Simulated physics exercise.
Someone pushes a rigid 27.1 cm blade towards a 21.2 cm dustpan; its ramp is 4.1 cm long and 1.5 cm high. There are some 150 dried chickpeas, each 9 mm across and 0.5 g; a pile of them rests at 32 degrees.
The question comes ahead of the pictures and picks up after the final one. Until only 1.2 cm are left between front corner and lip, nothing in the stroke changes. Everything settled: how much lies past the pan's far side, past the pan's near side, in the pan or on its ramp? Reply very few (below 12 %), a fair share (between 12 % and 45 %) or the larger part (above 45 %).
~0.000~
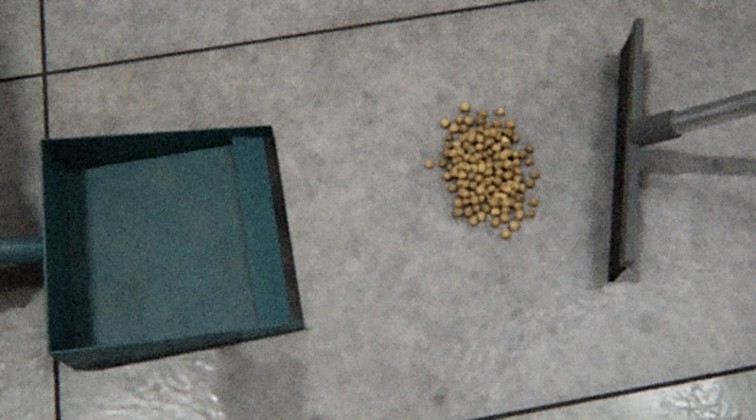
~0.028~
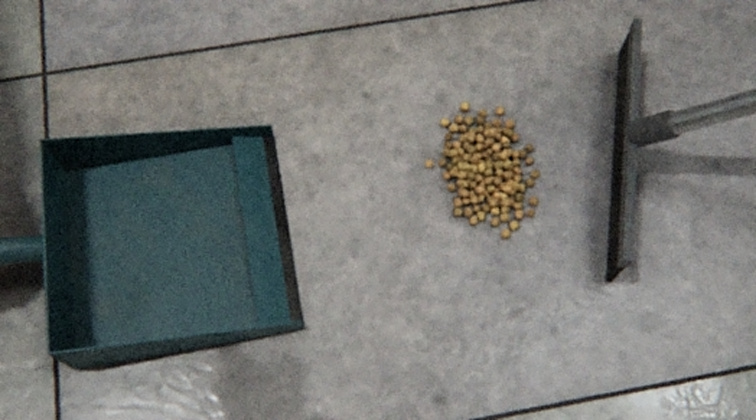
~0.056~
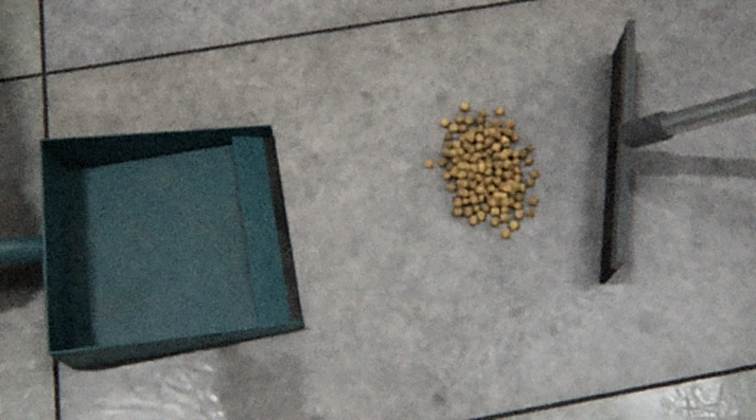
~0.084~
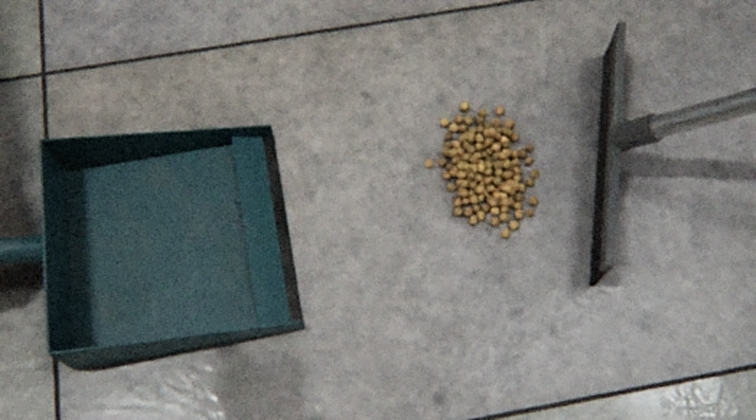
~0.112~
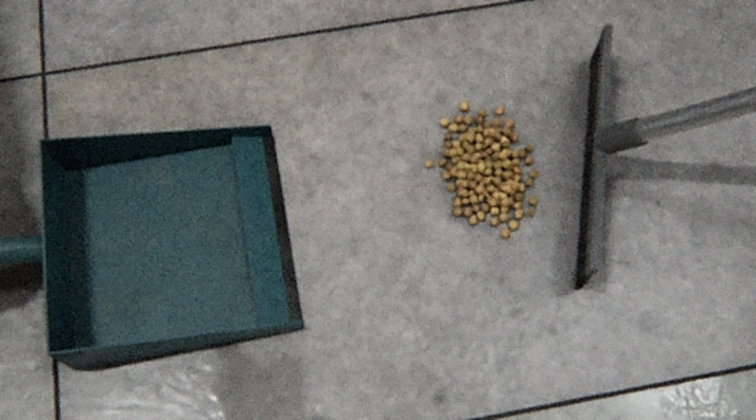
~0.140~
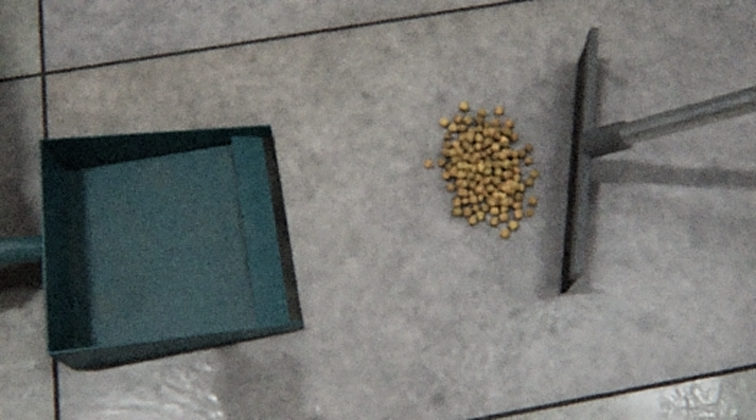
Far side - a fair share; near side - very few; pan - very few.
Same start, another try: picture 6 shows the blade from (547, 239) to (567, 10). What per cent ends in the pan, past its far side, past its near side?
You'd see pan at 15, far at 60 and near at 0.
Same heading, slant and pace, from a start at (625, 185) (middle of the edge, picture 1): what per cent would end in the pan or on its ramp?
It would come to about 0 in a hundred.
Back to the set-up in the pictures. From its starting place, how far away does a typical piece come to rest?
Median: Approx. 18 cm.
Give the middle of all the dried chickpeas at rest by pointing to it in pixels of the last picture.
Look around (312, 183) in the last picture.
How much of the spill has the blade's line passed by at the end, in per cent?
My guess is close to 0 per cent.
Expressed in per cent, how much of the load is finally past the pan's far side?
Roughly 15 %.
Then, at 0.36 s, middle of the blade 18 cm from the lip; 0 % over the lip, far side 5 %, near side 0 %.
After 0.51 s, middle of the blade 10 cm from the lip; 0 % over the lip, far side 10 %, near side 0 %.
After 0.79 s, middle of the blade 6 cm from the lip; 0 % over the lip, far side 15 %, near side 0 %.
In the end, at 1.1 s, far side 15 %, near side 0 %, pan 0 %, in front of the lip or behind the blade 80 %.
